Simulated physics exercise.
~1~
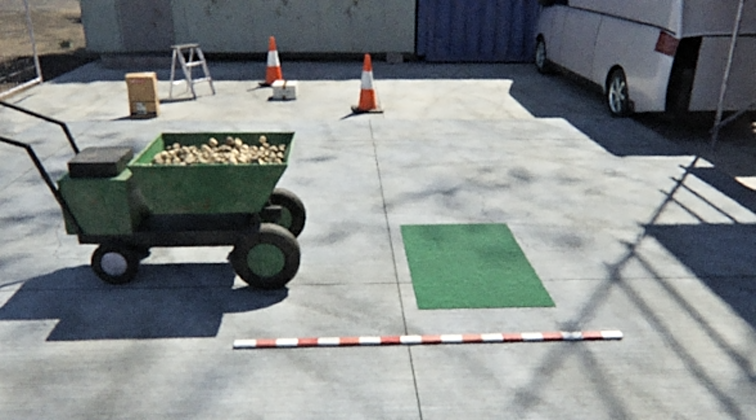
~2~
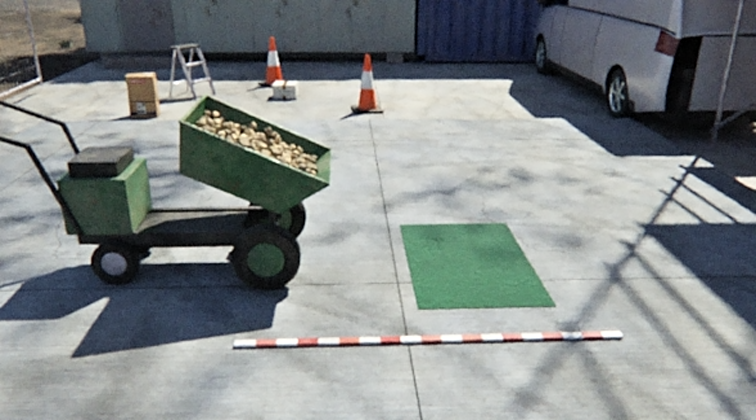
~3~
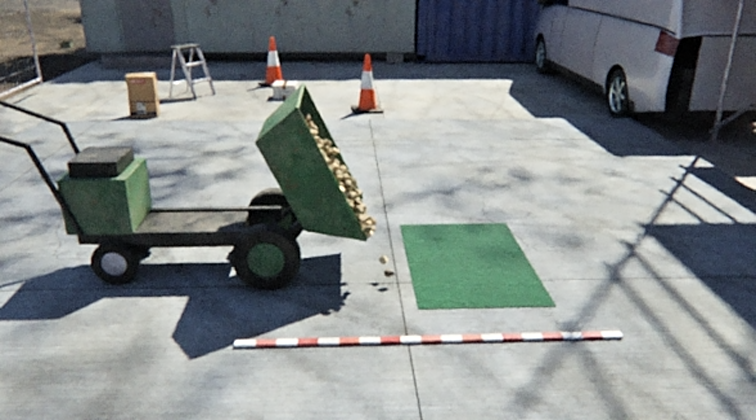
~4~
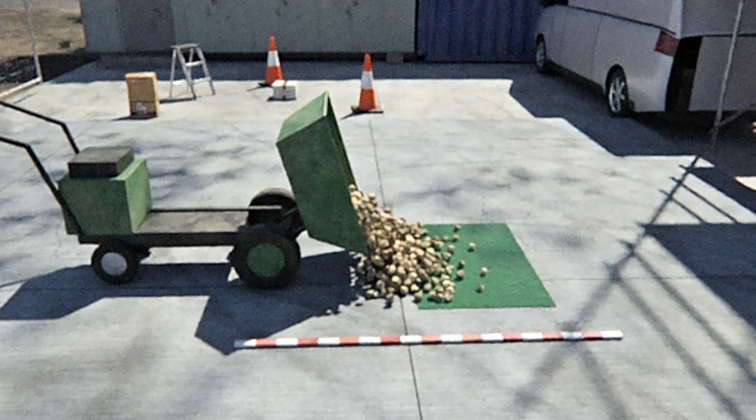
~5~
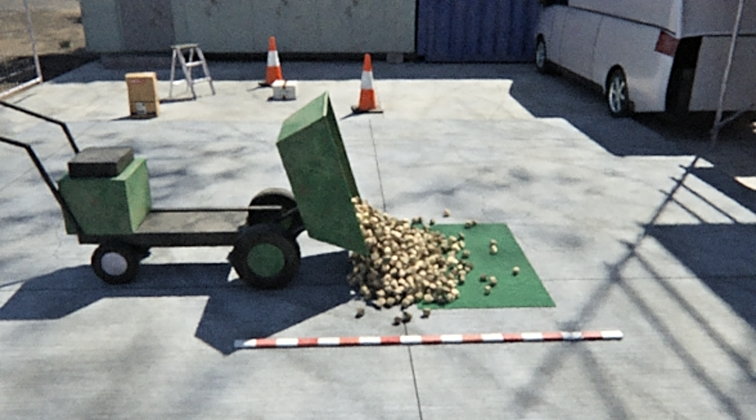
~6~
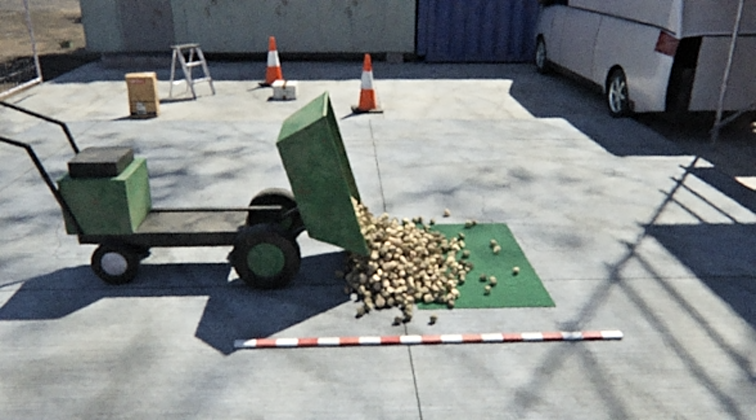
Sunlit concrete yard, a green powered barrow tipping its tray and spilling pale stones into a heap partly covering a green sheet.
